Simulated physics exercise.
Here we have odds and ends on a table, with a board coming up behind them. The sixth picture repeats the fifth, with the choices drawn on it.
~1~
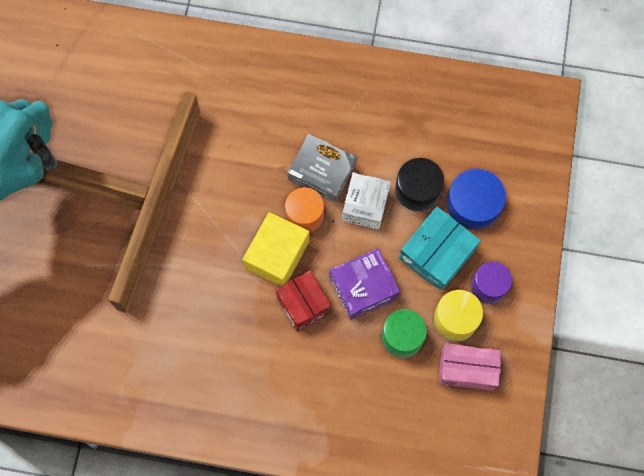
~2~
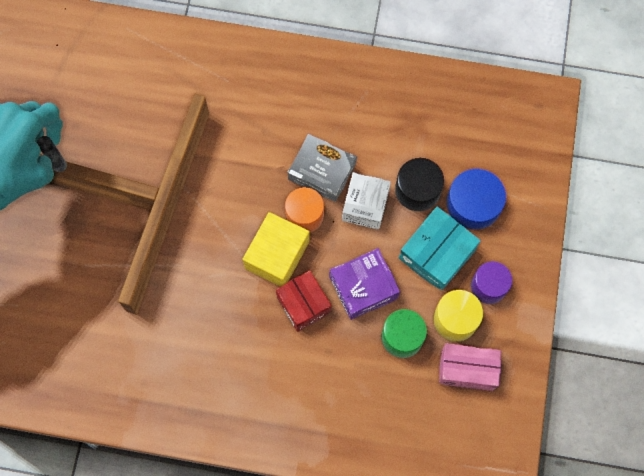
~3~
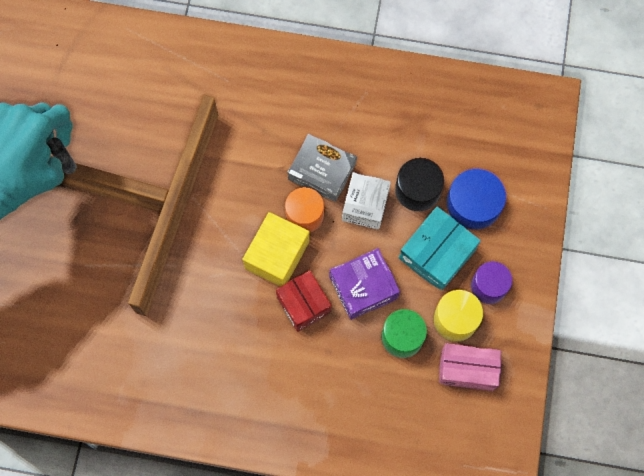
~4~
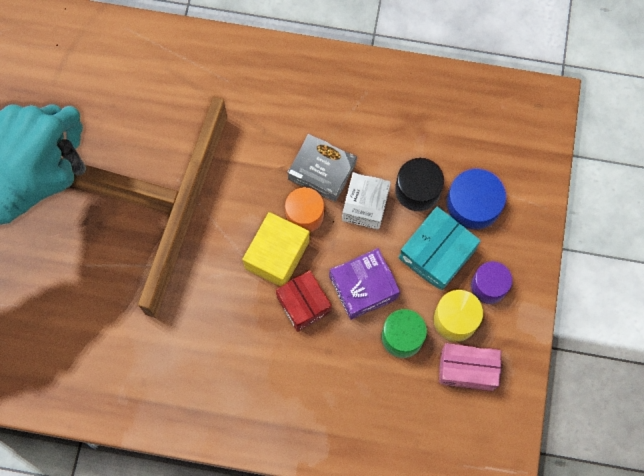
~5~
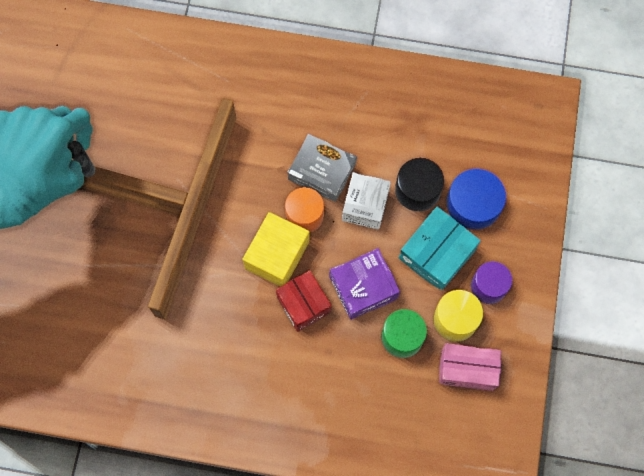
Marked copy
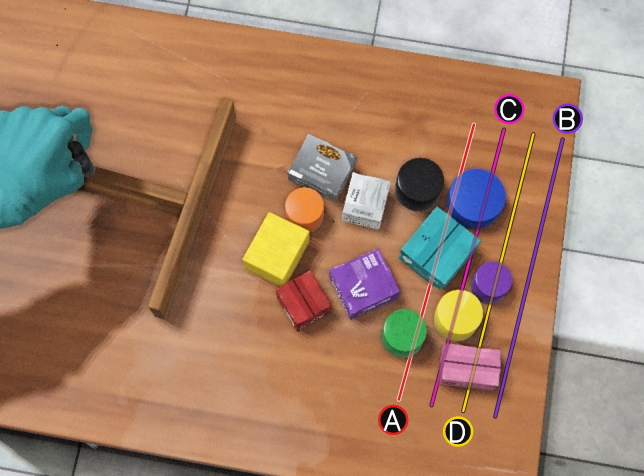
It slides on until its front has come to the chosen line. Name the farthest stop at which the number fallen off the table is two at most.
No farther than A.
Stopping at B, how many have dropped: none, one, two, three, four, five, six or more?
By then, six or more.
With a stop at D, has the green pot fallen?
By then, no.
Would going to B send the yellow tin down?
By then, yes.
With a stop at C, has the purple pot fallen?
Yes.
On the marked copy, A at (438, 256); B at (530, 272); C at (469, 262); D at (500, 267).
Following A. Soon after the start, board (280, 215); grey box (334, 169); red box (310, 309).
Later, board (369, 230); purple pot (512, 301); blue tin (518, 212).
In the end, board (437, 242); purple pot over the edge; blue tin over the edge; two fallen.
As for the rest, B drops ten; C drops five; D drops eight.
